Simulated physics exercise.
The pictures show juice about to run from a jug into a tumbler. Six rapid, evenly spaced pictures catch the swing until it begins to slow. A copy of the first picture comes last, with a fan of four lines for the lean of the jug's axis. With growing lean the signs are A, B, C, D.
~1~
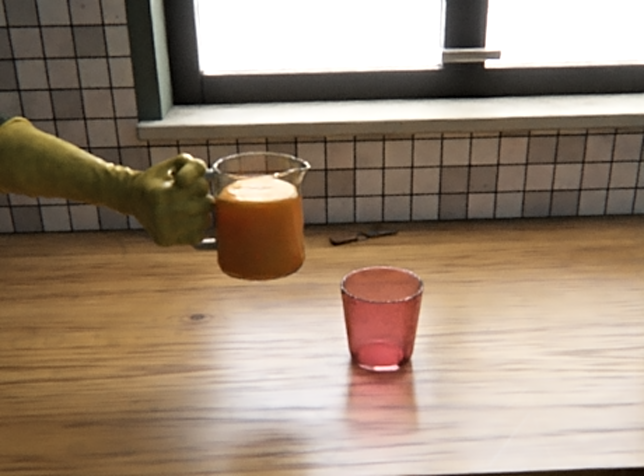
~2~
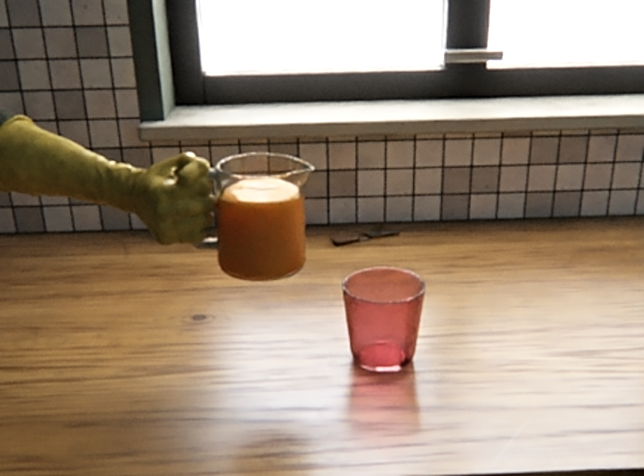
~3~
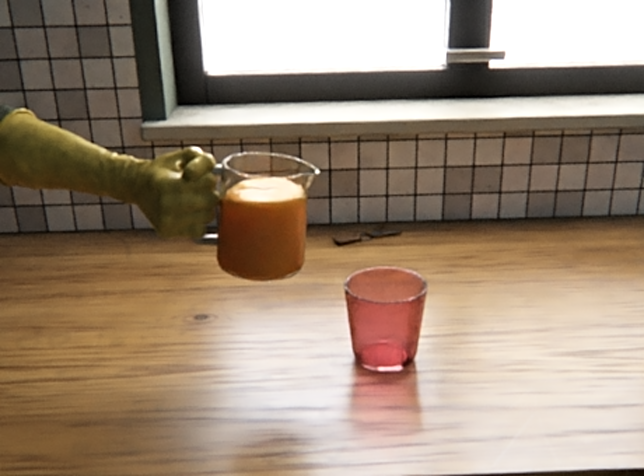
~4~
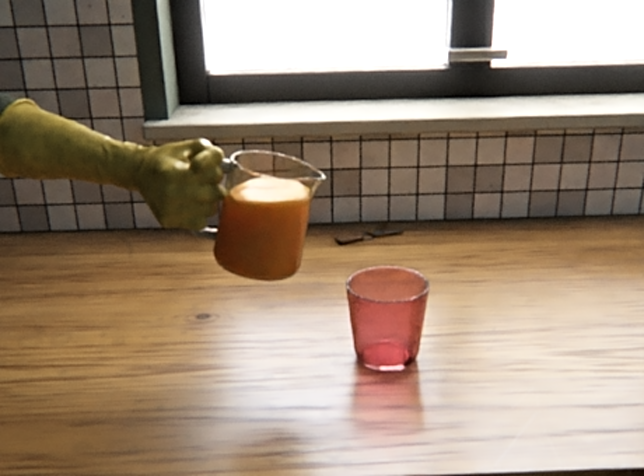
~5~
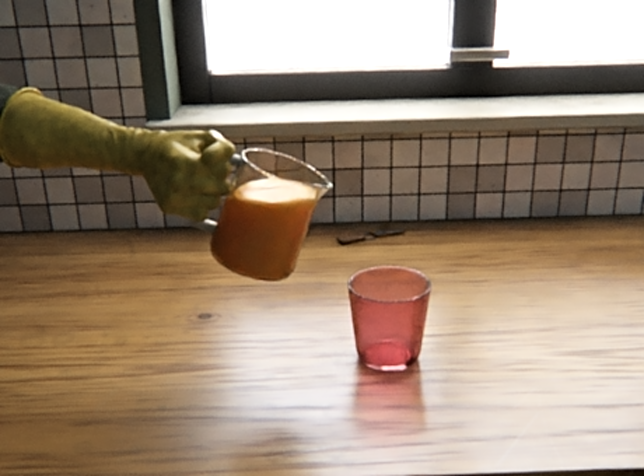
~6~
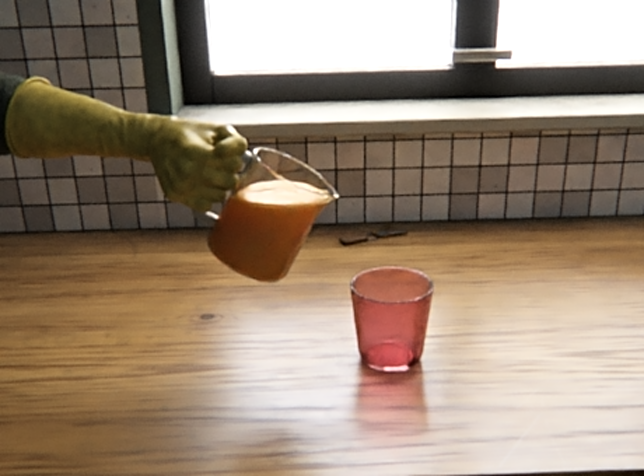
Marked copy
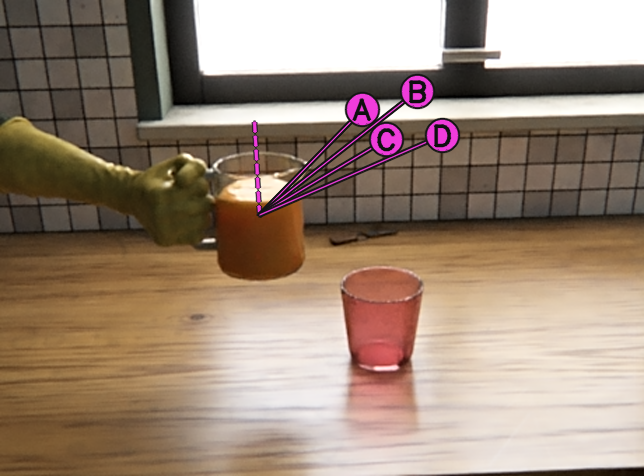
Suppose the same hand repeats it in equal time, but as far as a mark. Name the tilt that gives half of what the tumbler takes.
D works best here.
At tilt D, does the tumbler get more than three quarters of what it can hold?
No, less.
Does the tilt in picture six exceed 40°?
No, it does not.
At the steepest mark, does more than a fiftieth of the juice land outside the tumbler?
No, it does not.
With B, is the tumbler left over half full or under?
Under.
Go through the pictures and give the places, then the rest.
In the first picture, upright, lip at (308, 166); rim of the tumbler round (382, 283); nothing has left yet.
In the second picture, upright, lip at (311, 168); nothing has left yet.
In the third picture, tipped about 6°, lip at (317, 171); nothing has left yet.
In the fourth picture, tipped about 12°, lip at (323, 177); nothing has left yet.
In the fifth picture, tipped about 21°, lip at (330, 185); nothing has left yet.
In the sixth picture, tipped about 29°, lip at (336, 195); nothing has left yet.
In magenta, A at (350, 121); B at (403, 101); C at (372, 147); D at (426, 142).
For tilt A, the tumbler ends with about 11 % of what it can hold.
For tilt B, the tumbler ends with about 21 % of what it can hold.
For tilt C, the tumbler ends with about 34 % of what it can hold.
For tilt D, the tumbler ends with about 51 % of what it can hold.
